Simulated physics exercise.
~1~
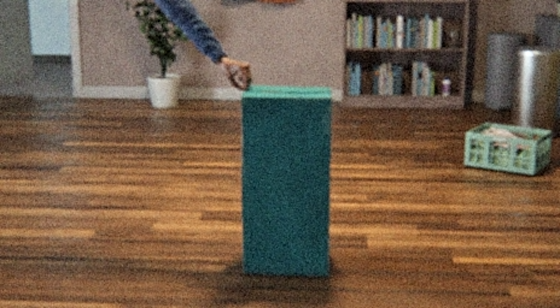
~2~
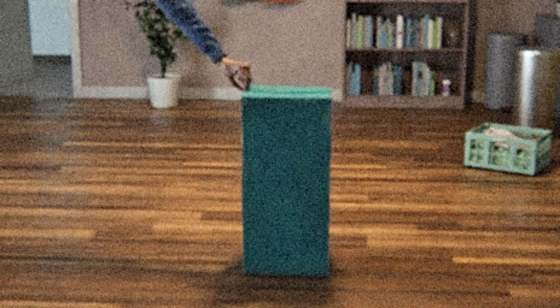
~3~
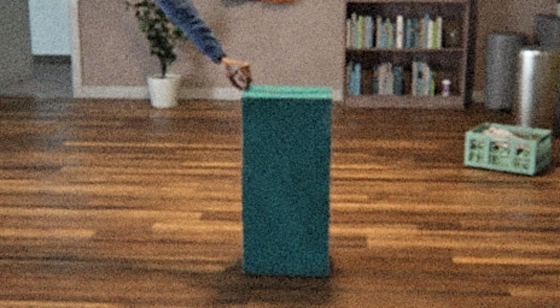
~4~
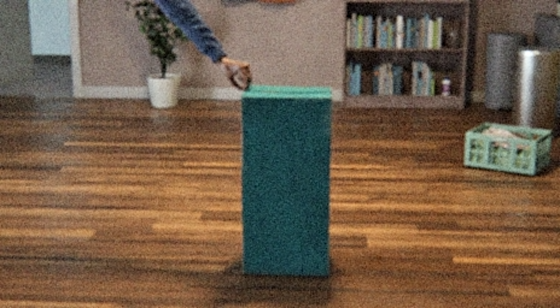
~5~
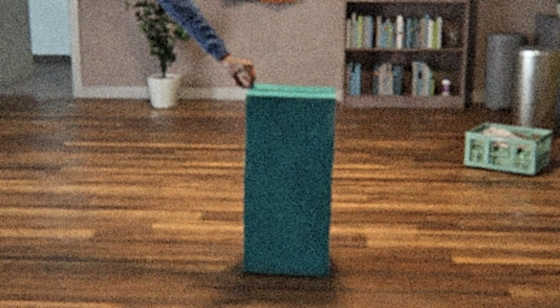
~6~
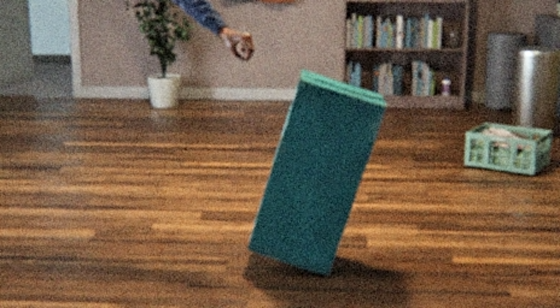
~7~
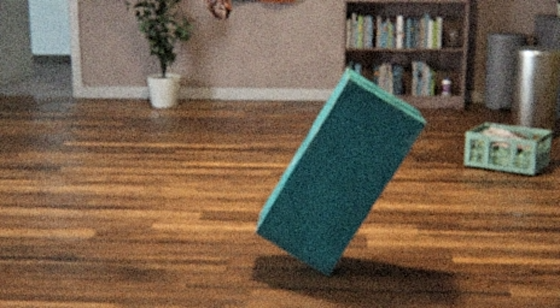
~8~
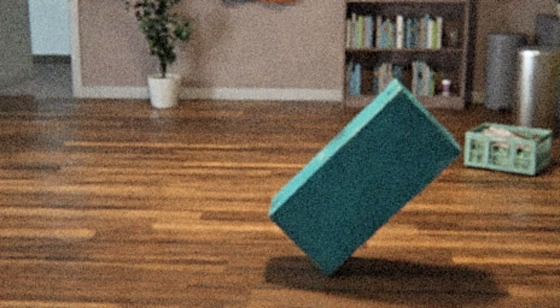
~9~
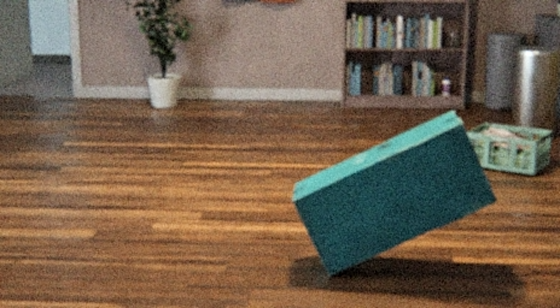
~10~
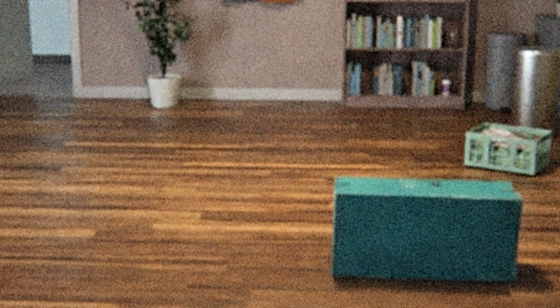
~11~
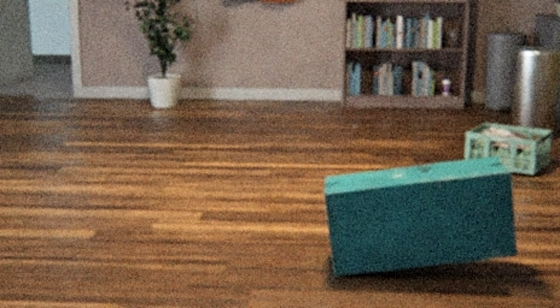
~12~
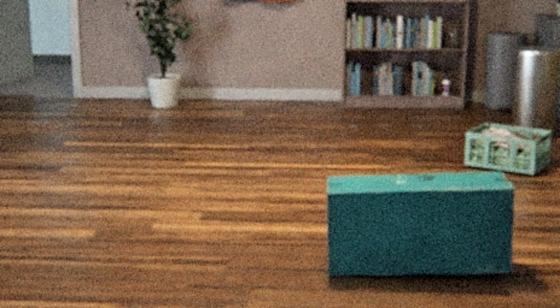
Tall turquoise box tipping right after a hand shoves its top, toppling onto its side, bouncing slightly and settling on wooden floor.
